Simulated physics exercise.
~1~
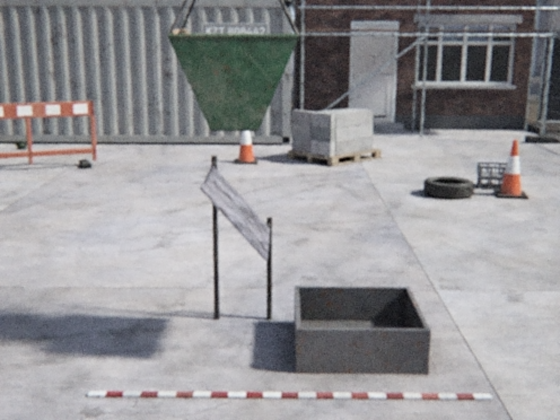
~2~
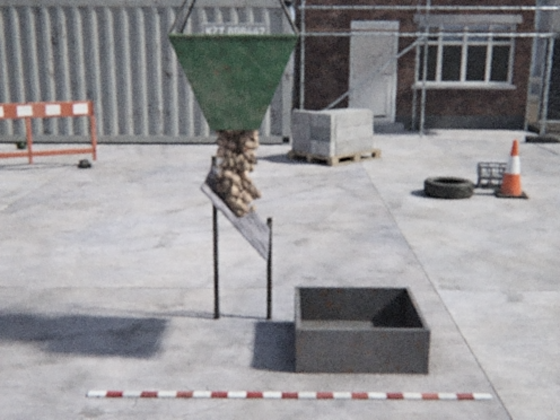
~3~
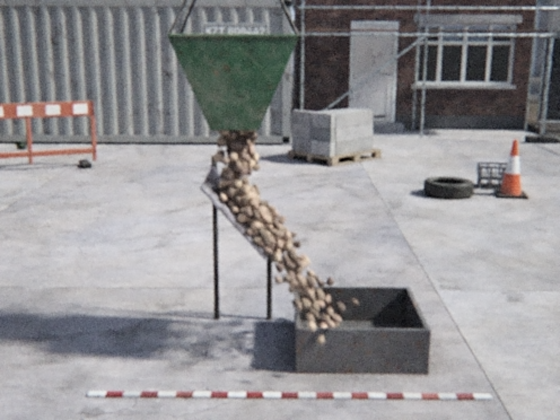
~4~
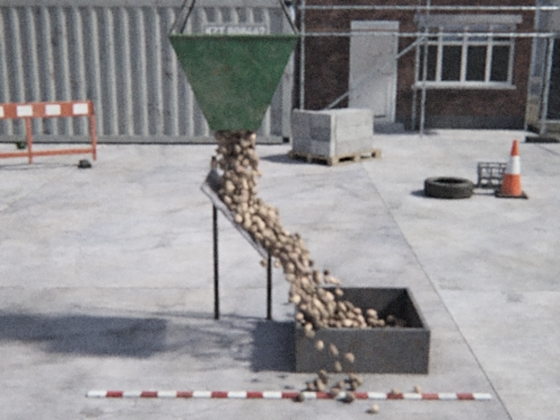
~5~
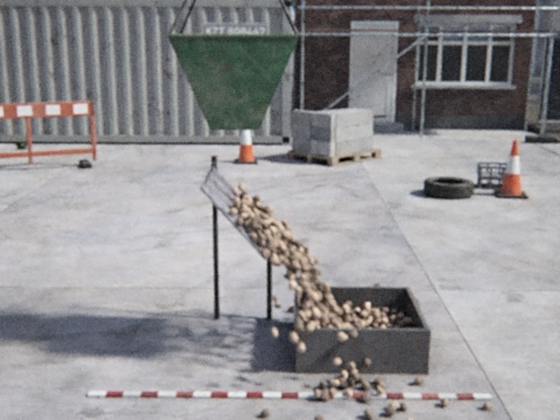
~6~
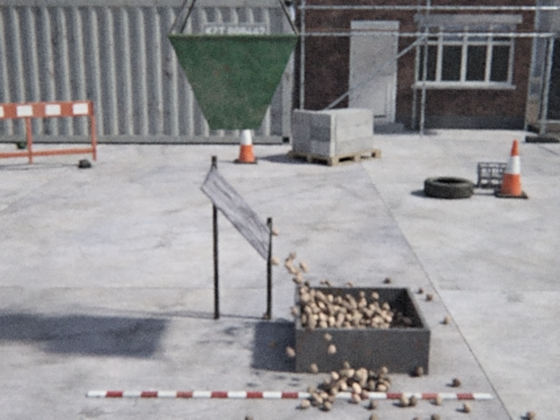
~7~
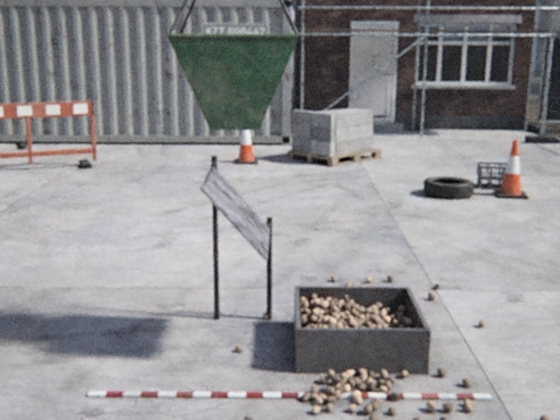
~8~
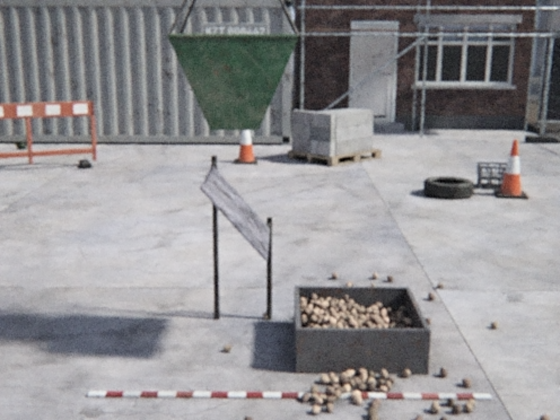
A green skip drops stones down a sloping sheet, most filling the bin, some scattering outside.
